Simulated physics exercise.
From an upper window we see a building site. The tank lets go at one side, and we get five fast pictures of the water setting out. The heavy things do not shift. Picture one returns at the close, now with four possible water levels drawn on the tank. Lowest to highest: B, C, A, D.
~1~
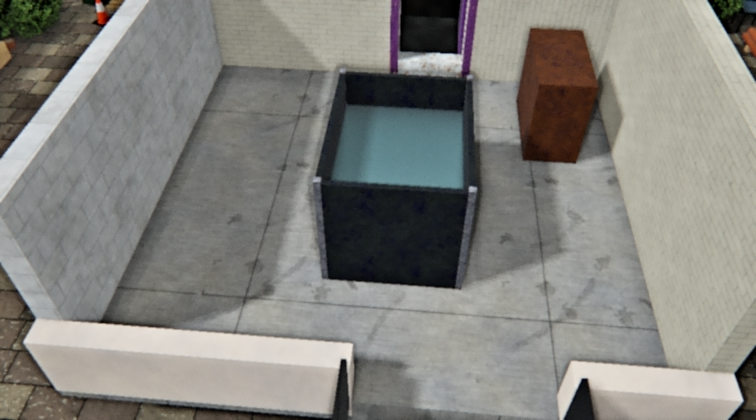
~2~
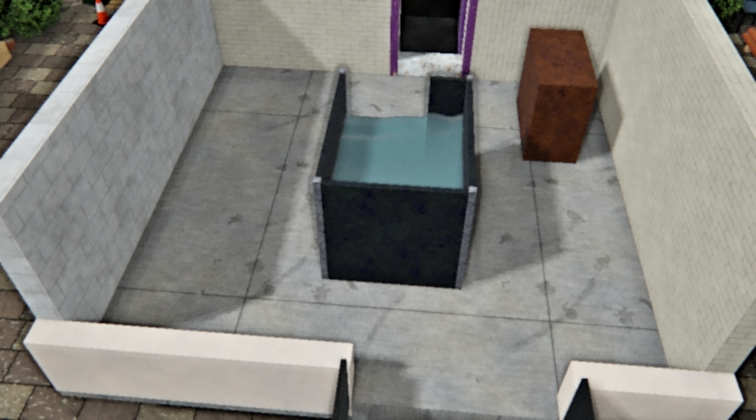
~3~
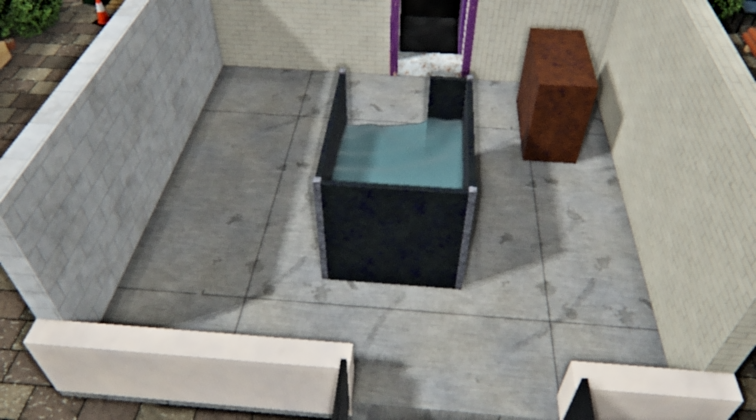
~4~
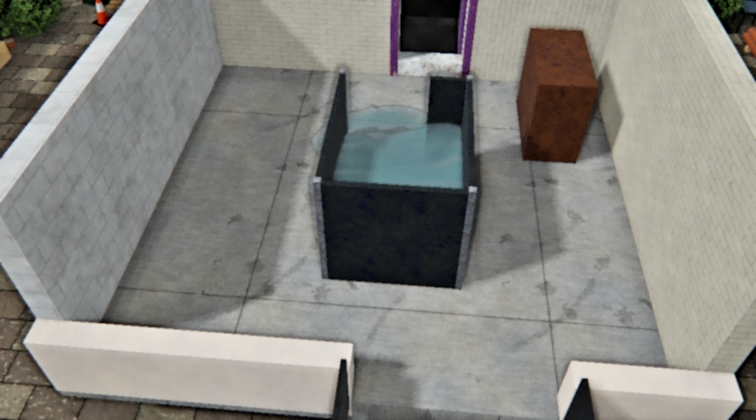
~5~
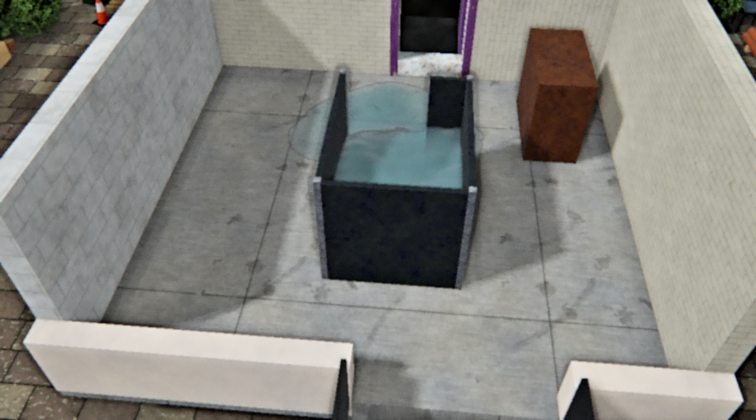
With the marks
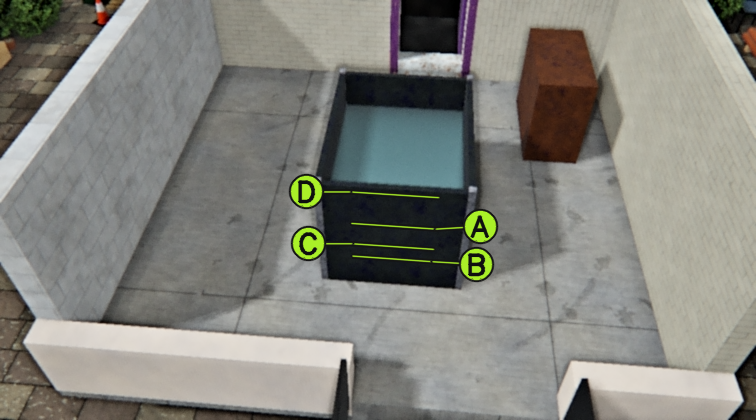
In a walled building site seen from above, a dark tank of water rests on the concrete ground, near a purple doorway and a rust-brown block. Most of its far side disappears, leaving a piece at the right, and water pours out through the gap, spreading across the ground behind and to the left.
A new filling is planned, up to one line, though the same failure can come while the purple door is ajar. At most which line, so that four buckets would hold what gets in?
Take C.
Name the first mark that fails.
It is A.
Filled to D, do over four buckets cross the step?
Yes, it does.
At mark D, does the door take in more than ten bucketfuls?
Yes, clearly.
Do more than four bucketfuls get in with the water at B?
No, that is safe.
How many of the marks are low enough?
Two.
On the marked copy, A at (393, 226); B at (392, 258); C at (392, 246); D at (394, 194); from the bottom up B, C, A, D.
If A is chosen, about 9 bucketfuls get in.
If B is chosen, nothing gets over.
If C is chosen, a bucket or two gets in.
If D is chosen, dozens of bucketfuls pour in.
